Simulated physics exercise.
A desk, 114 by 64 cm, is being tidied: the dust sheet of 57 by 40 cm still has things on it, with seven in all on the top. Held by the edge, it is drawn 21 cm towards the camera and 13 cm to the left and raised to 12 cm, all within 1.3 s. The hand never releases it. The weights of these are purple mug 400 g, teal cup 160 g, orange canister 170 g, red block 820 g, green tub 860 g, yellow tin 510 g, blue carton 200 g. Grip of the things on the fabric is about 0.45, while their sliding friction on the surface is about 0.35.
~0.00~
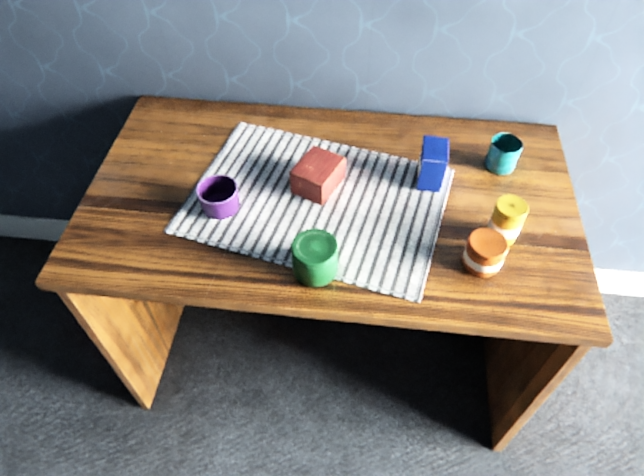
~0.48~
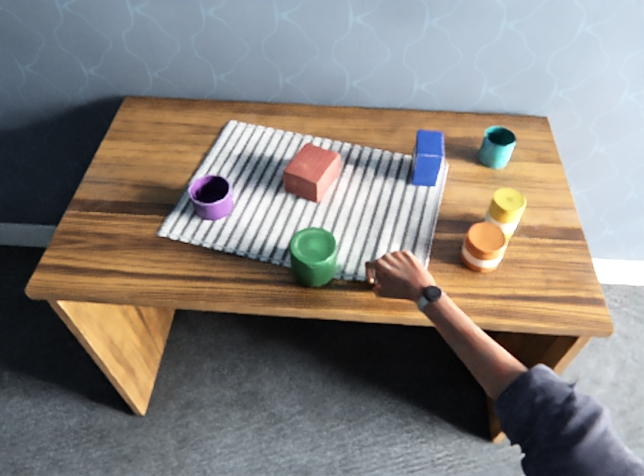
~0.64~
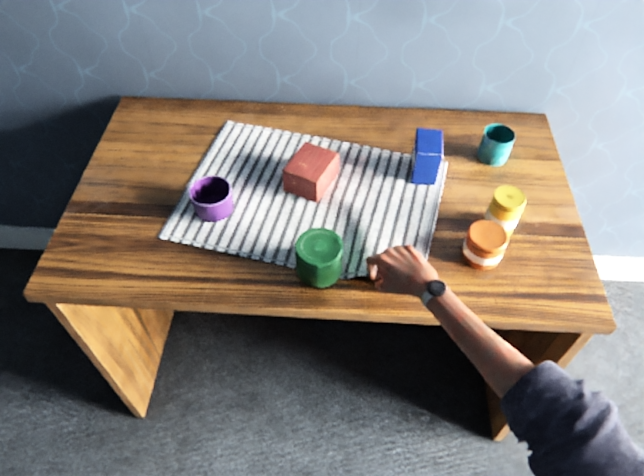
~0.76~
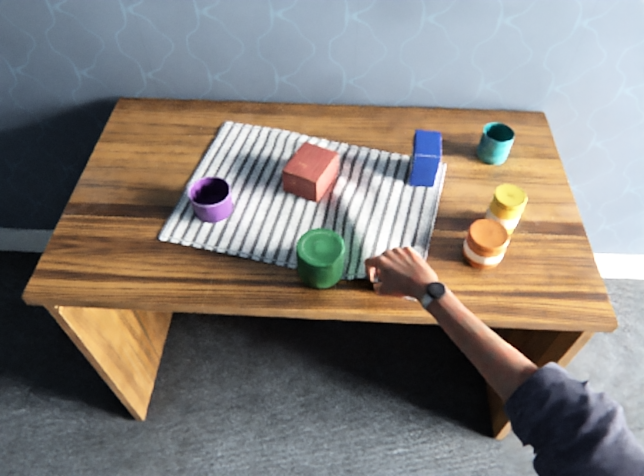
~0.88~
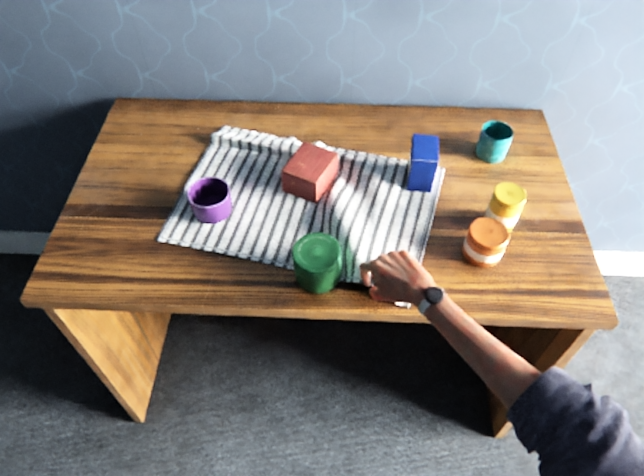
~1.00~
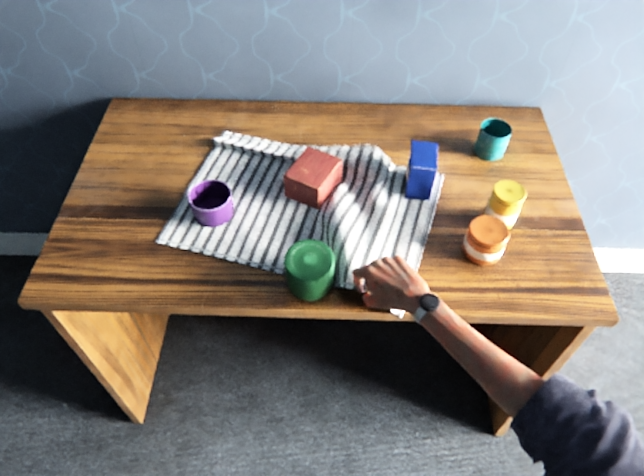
On a wooden table, a hand gripping the front edge of a striped cloth, bunching it slightly beneath blocks and containers.
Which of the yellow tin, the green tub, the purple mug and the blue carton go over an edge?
Outcome: Yellow tin: Stays; green tub: Leaves; purple mug: Stays; blue carton: Stays.
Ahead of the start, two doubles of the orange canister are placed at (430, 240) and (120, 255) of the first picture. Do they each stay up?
Result, in order: Off the top at the end; on top at the end.
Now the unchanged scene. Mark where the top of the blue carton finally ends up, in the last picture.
It comes to rest at about (398, 237).
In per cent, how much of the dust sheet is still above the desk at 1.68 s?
Some 85 in a hundred.
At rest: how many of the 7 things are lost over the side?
1.
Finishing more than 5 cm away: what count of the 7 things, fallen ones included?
The count is 4.
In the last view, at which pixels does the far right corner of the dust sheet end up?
It settles at roughly (429, 256).
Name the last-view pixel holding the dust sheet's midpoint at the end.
Roughly at (310, 272) in the last picture.
At 1.2 s, 95 % of the dust sheet is still over the top; blue carton 13 cm off its start, green tub 8 cm off its start, purple mug 3 cm off its start.
At 1.5 s, 90 % of the dust sheet is still over the top; blue carton 21 cm off its start, green tub on its side, 17 cm off its start, purple mug 5 cm off its start.
At 1.7 s, 85 % of the dust sheet is still over the top; blue carton 27 cm off its start at (401, 226), green tub over the edge, purple mug 6 cm off its start at (216, 210).
At 1.9 s, 80 % of the dust sheet is still over the top; blue carton 30 cm off its start, green tub over the edge, purple mug 9 cm off its start.
At 3.5 s, 80 % of the dust sheet is still over the top; blue carton 30 cm off its start at (398, 237), green tub over the edge, purple mug 10 cm off its start at (215, 224), yellow tin 0 cm off its start at (510, 191).
